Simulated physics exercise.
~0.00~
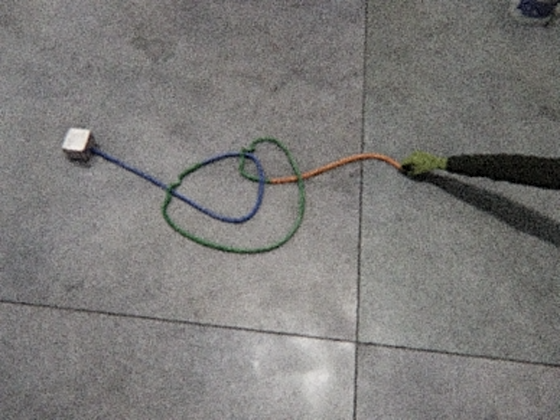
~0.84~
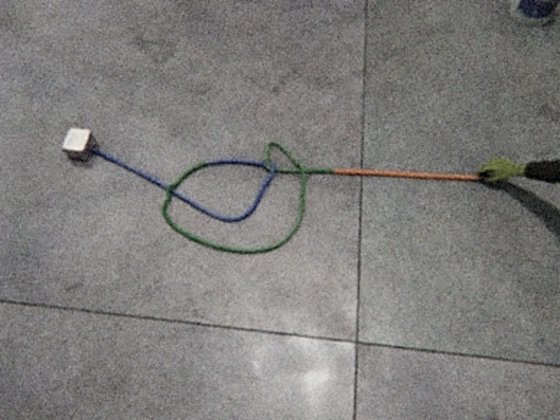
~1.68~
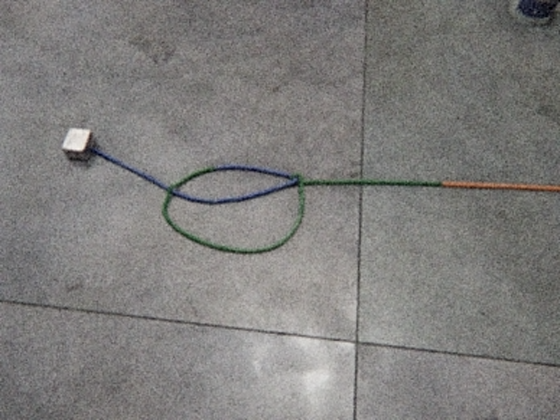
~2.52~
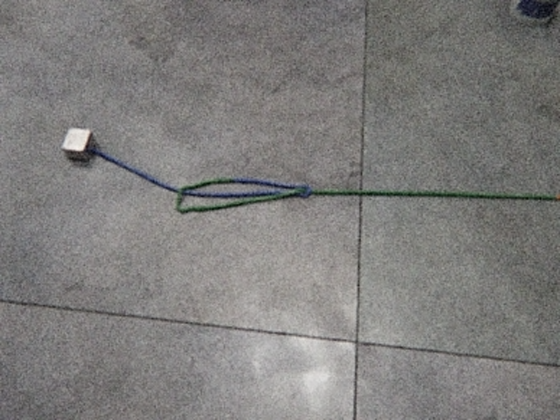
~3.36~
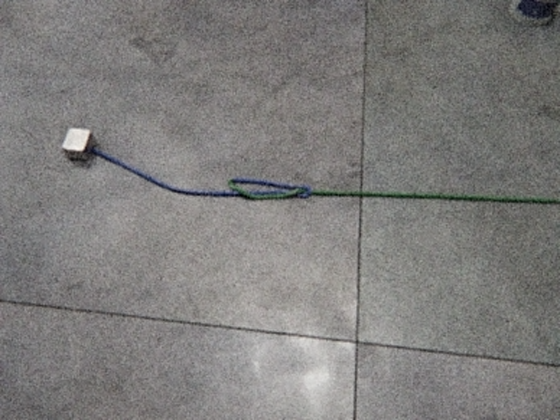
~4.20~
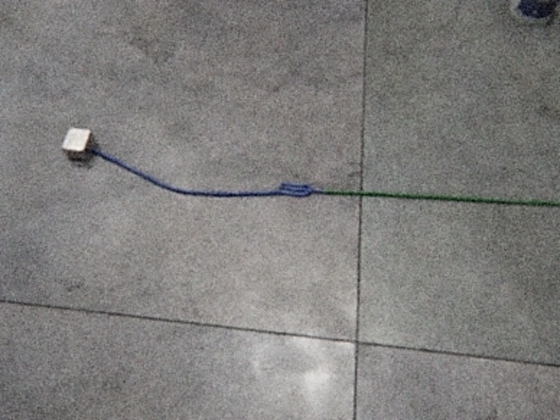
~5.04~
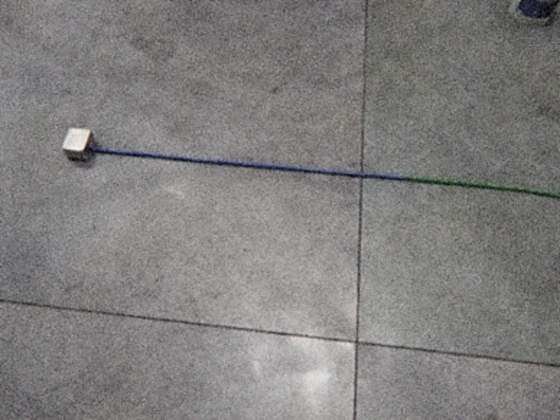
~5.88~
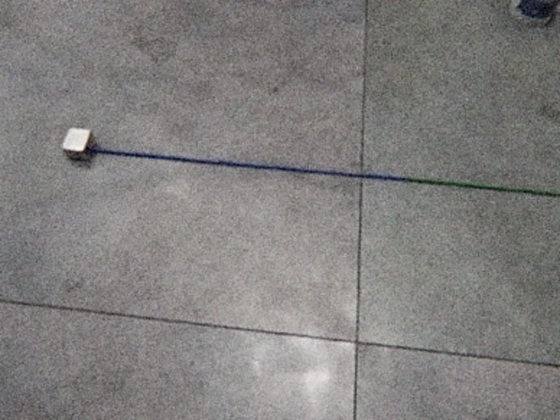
At the start, a rope coloured blue, green and orange lies in overlapping loops on a grey tiled floor, its left end fixed to a small white block, while a gloved hand holds the orange end at right. The hand pulls that end to the right and leaves view, drawing the orange section after it. The small upper loop closes, and the remaining blue and green loops flatten into a narrow one. That loop shrinks rightward into a tiny blue tangle, then comes undone. Finally, the rope stretches straight from the block past the right edge and stays still.
